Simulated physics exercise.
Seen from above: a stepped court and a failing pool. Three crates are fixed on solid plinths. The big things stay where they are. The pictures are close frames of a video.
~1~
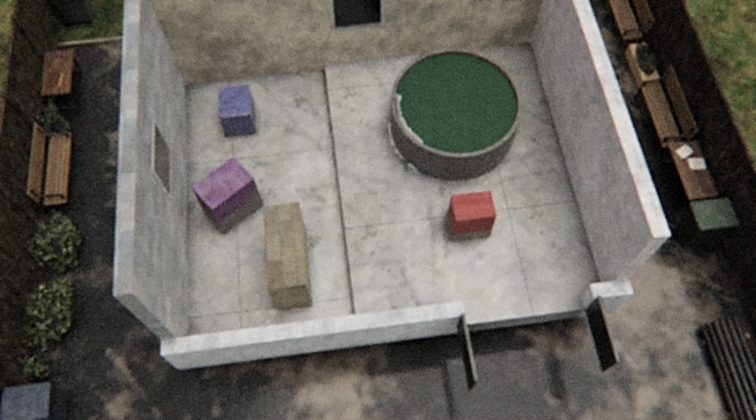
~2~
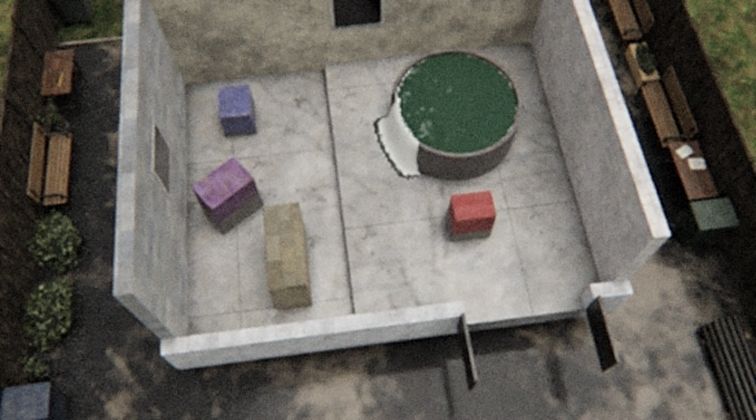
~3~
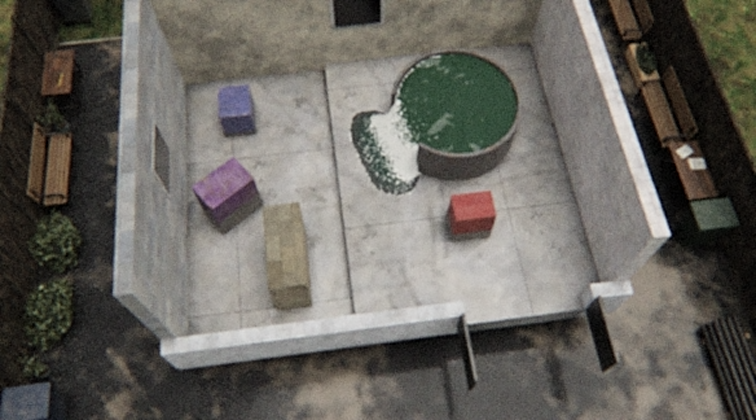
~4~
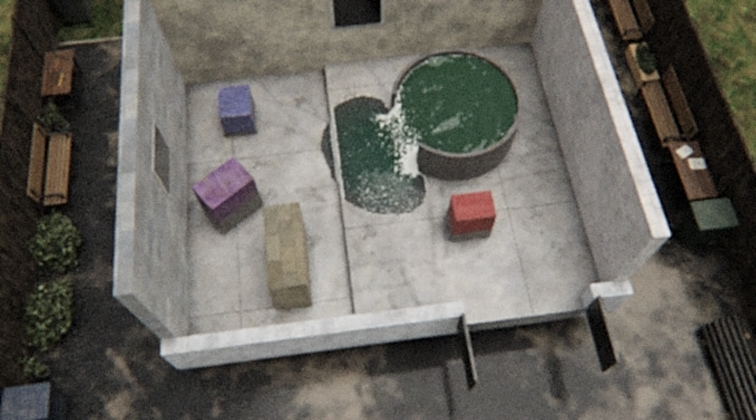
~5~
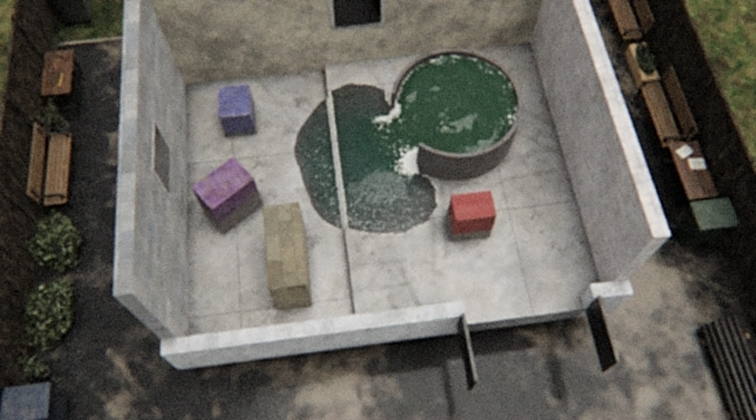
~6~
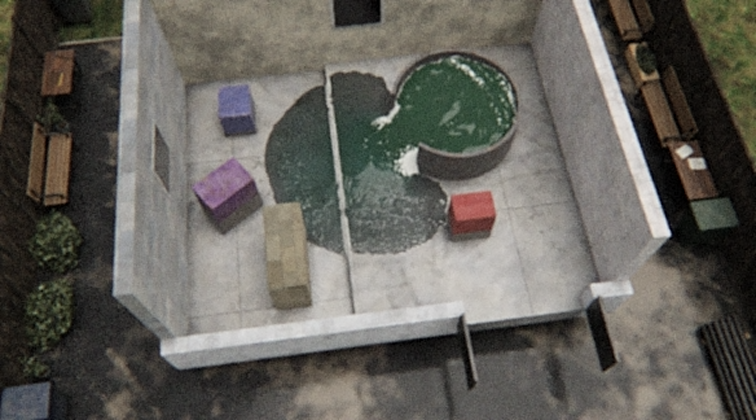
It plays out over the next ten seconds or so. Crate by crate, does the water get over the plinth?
One by one: The purple crate stays dry; the blue crate gets wet; the red crate stays dry.
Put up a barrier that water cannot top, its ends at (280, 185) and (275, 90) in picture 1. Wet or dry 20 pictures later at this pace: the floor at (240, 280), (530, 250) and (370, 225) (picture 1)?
One after the other: Wet, not flooded, awash.
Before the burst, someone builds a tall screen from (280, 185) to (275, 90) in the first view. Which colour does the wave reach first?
First comes the purple-painted one.
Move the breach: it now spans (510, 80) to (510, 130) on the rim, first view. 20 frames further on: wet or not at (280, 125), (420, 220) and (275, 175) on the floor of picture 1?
One after the other: Under water, no water, clear.
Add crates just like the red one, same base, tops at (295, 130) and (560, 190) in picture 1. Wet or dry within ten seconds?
In that order: Is topped, keeps dry.
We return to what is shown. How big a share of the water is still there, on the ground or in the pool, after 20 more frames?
Near 100 in a hundred.
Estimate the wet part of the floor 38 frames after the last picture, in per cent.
Roughly 60 per cent.
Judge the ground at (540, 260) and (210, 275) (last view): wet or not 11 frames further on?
In turn: Free of water, covered.
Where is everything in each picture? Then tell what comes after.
The round pool at (456, 103) is whole and still, in the first frame.
The front is at (413, 175), out from the gap at (399, 138), in the second frame.
The front is at (358, 118), out from the gap at (399, 139), in the third frame.
The front is at (333, 115), out from the gap at (399, 140), in the fourth frame.
The front is at (299, 149), out from the gap at (399, 140), in the fifth frame.
Water pours out at (399, 140) and has run to a hidden place, in the sixth frame.
A moment on, water covers 45 % of the floor; the purple crate water round its plinth, the blue crate water round its plinth, the red crate water round its plinth.
Next, water covers 55 % of the floor; the purple crate water round its plinth, the blue crate water round its plinth, the red crate water round its plinth.
Then, water covers 60 % of the floor; the purple crate water round its plinth, the blue crate water round its plinth, the red crate water round its plinth.
Later, water covers 60 % of the floor; the purple crate water round its plinth, the blue crate water round its plinth, the red crate water round its plinth.
In the end, water covers 65 % of the floor; the purple crate stayed above the water, the blue crate was topped, the red crate stayed above the water.
